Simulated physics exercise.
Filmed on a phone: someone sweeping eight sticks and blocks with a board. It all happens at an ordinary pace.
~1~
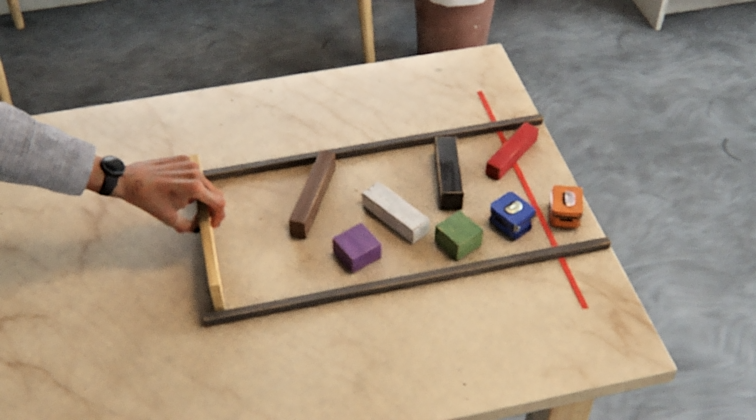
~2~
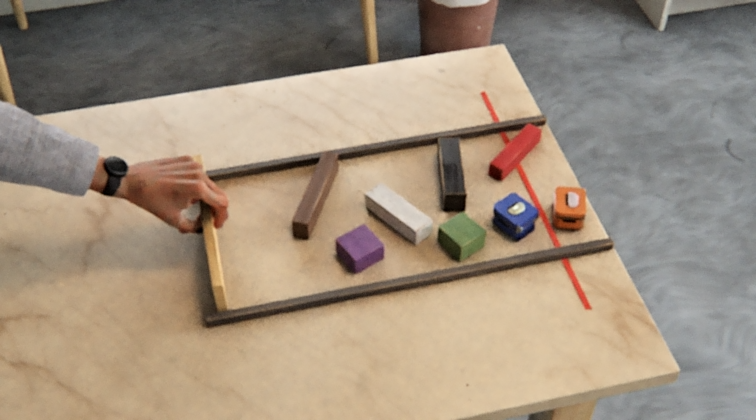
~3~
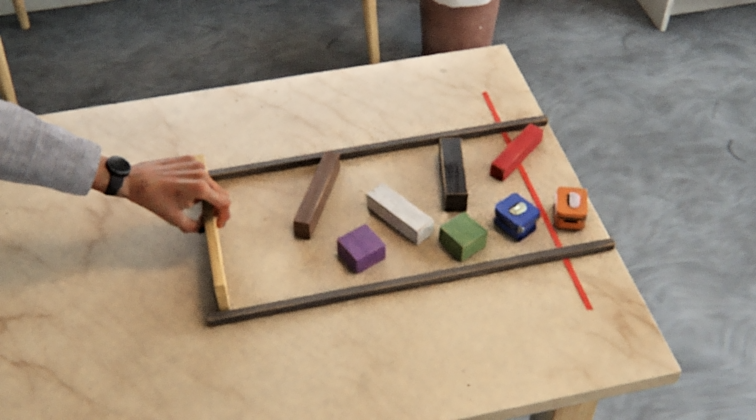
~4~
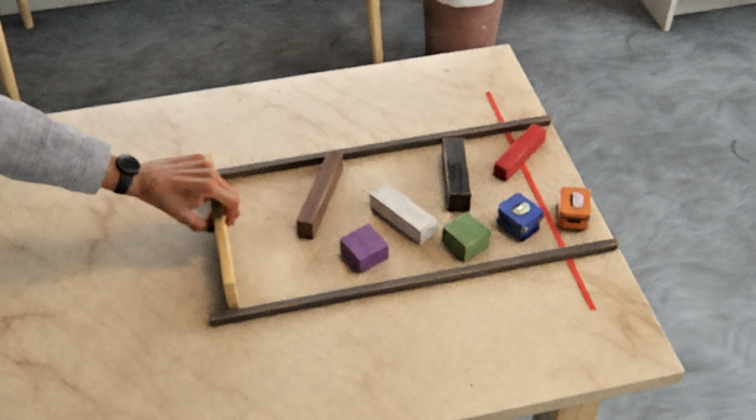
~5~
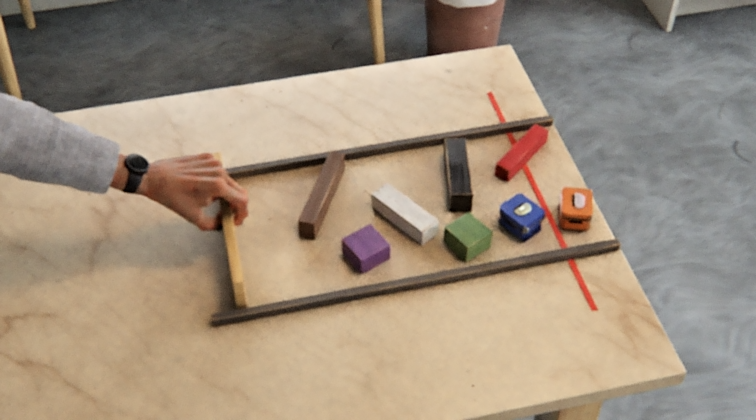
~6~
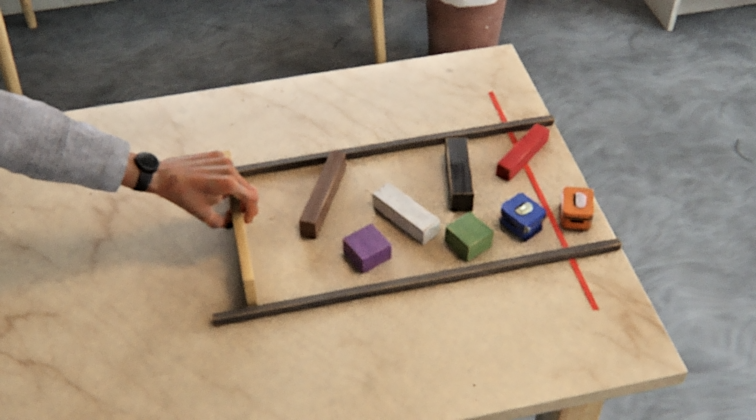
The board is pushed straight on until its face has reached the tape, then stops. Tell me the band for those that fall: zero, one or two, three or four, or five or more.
The number that fall off is three or four.
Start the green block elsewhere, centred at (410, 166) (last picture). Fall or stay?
Then it is kept.
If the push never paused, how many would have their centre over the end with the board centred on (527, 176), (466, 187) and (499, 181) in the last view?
In that order 3, 0 and 1.
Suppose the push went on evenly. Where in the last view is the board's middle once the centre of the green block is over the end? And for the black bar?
For the green block at (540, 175), for the black bar at (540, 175).
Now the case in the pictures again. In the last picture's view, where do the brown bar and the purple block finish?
About (534, 157), and the other about (572, 216).
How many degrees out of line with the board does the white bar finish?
About 15°.
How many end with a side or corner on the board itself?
2 of them.
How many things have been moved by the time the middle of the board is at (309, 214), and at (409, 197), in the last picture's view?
First 1, then 5.
Soon after, none off yet; orange case at rest near (577, 209); red stick at rest near (523, 152); blue case at rest near (522, 217).
Then, none off yet; orange case at rest near (578, 209); red stick moving near (527, 150); blue case moved a little near (541, 211).
At rest, the number that fall off is three or four; fallen, blue case, red stick and orange case.
